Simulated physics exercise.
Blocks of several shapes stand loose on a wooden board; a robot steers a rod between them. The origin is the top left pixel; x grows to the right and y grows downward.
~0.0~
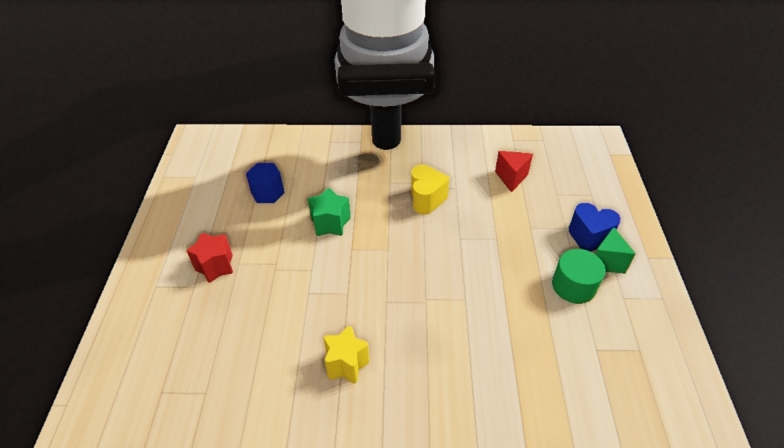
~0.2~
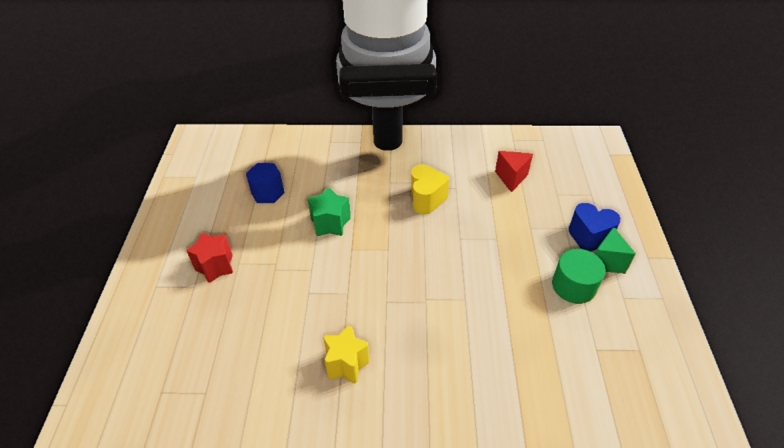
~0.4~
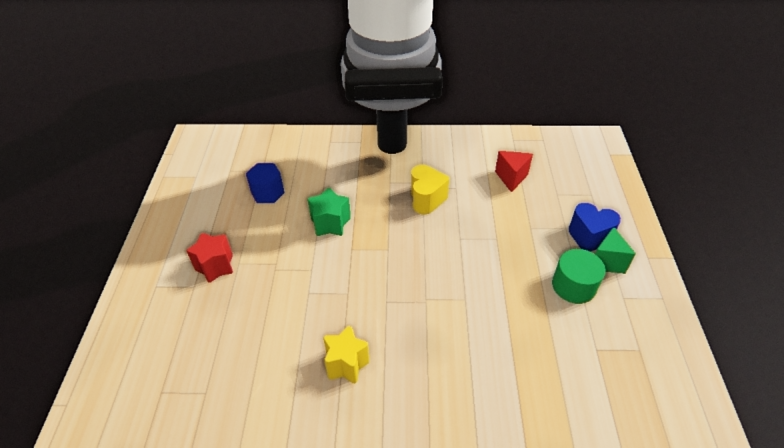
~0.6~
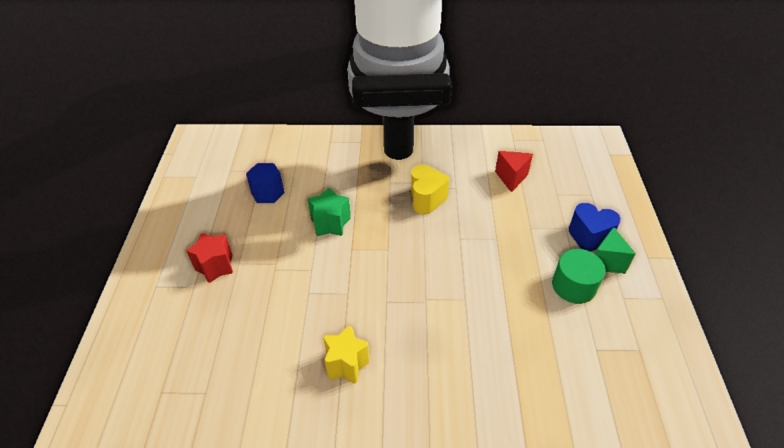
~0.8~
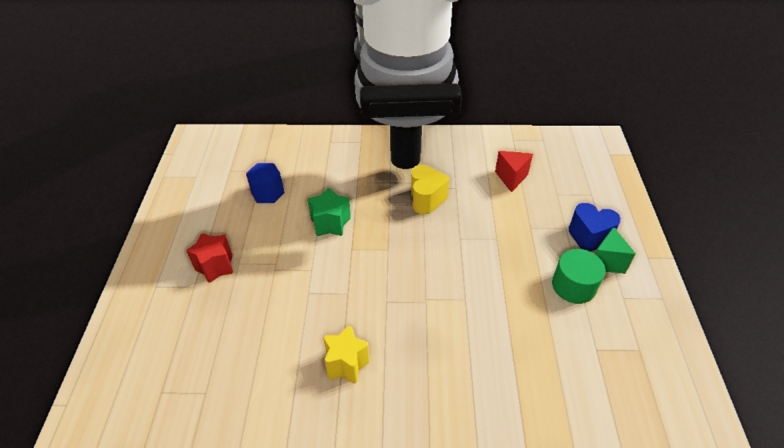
A robot arm edging its black rod slightly right and forward near a yellow heart block, the scattered coloured blocks staying still.
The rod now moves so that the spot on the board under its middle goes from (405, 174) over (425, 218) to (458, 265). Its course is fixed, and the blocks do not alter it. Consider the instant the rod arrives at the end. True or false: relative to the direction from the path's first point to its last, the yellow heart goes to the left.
It is true.
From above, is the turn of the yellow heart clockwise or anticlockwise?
From the top: Counterclockwise.
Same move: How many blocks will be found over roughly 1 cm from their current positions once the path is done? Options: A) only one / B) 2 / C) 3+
I'll go with A - only one.
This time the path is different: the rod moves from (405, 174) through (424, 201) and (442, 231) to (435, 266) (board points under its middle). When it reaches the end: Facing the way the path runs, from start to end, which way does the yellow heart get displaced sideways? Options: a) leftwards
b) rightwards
The one that fits is a, leftwards.
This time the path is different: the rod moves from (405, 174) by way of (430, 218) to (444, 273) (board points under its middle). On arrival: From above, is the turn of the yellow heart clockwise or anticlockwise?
Short answer: Counterclockwise.
What follows on the original path. One third of the way, rod (418, 189); yellow heart (448, 201), turned 25° anticlockwise.
Two thirds of the way, rod (436, 219); yellow heart (475, 218), turned 80° anticlockwise.
At the end, rod (460, 251); green star-shaped block unmoved; yellow heart (489, 228), turned 145° anticlockwise.
